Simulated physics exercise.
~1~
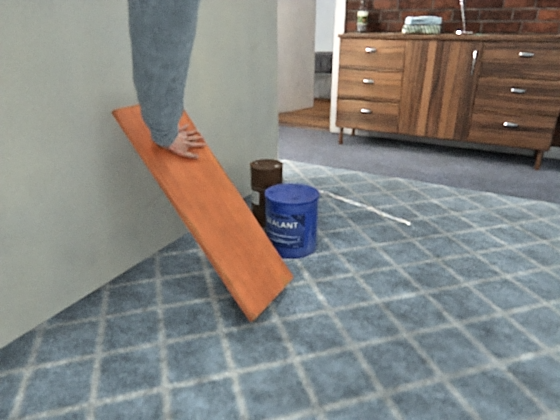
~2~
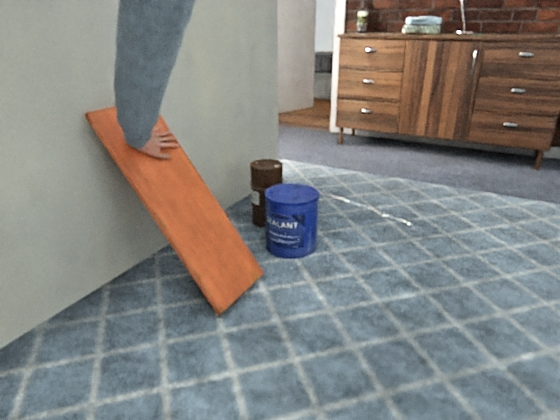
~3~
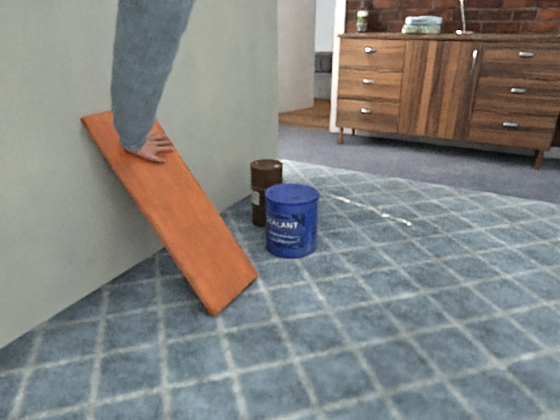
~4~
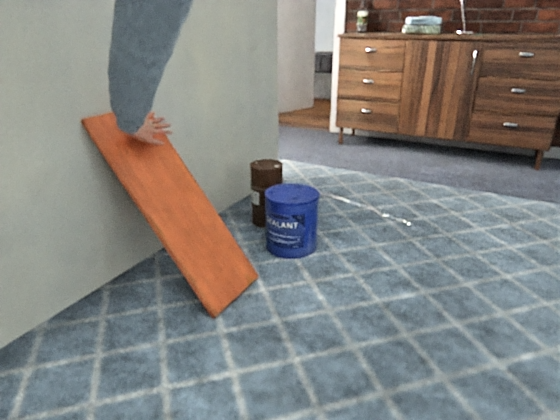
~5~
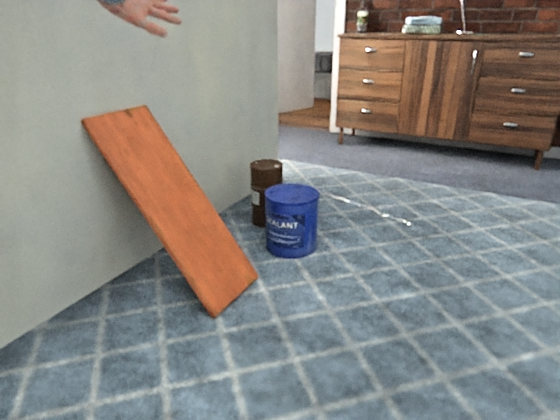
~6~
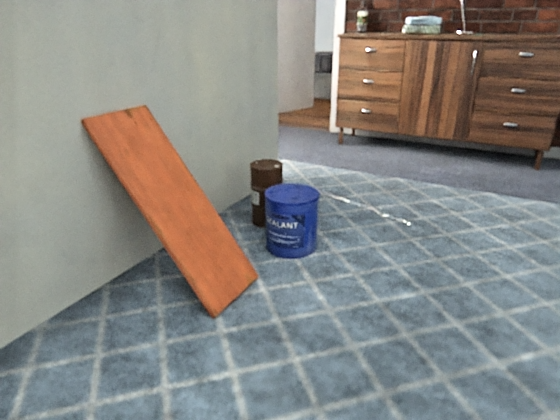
An orange board held by a hand was shifted a little to the left and leaned against a pale wall, beside a blue pail and a brown canister; the hand then let go and withdrew, and the board stayed leaning there.
